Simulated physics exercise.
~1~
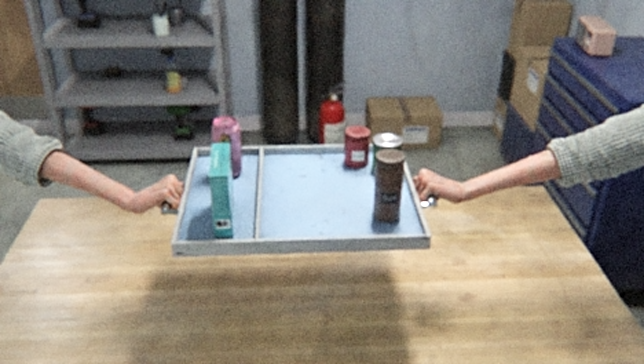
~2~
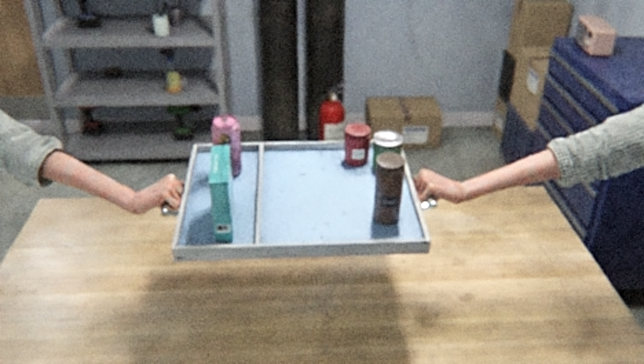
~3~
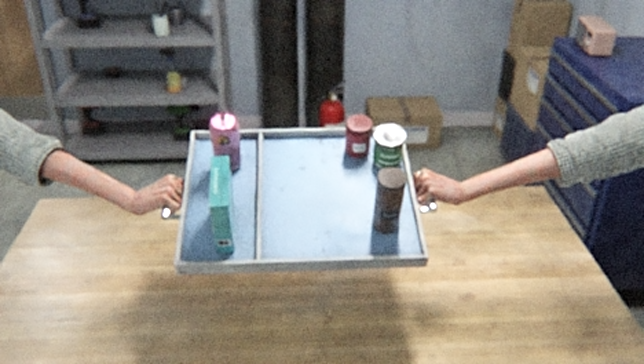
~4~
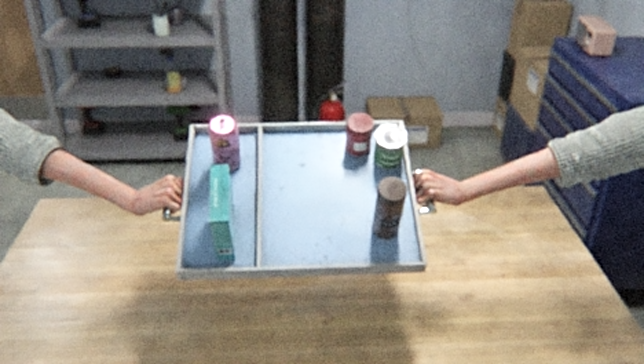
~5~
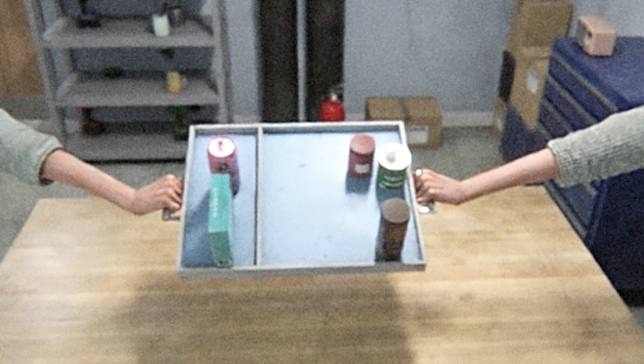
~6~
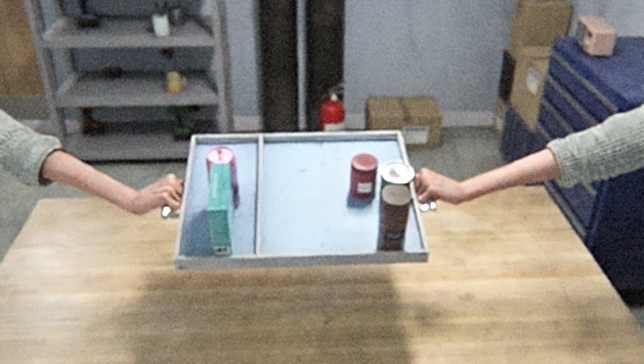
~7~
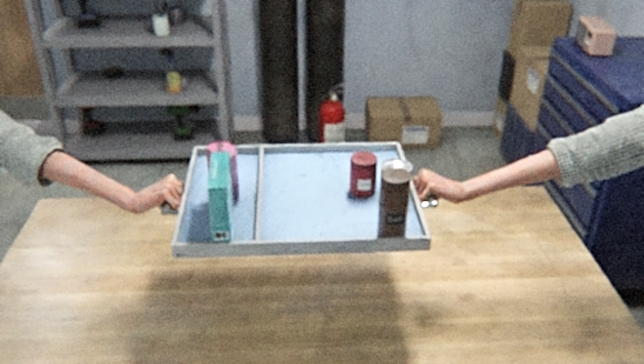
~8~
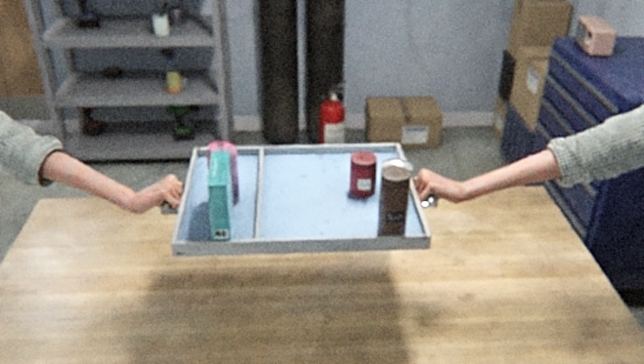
A tray held by two hands tips toward the viewer, its items slide nearer, and it levels with all upright.
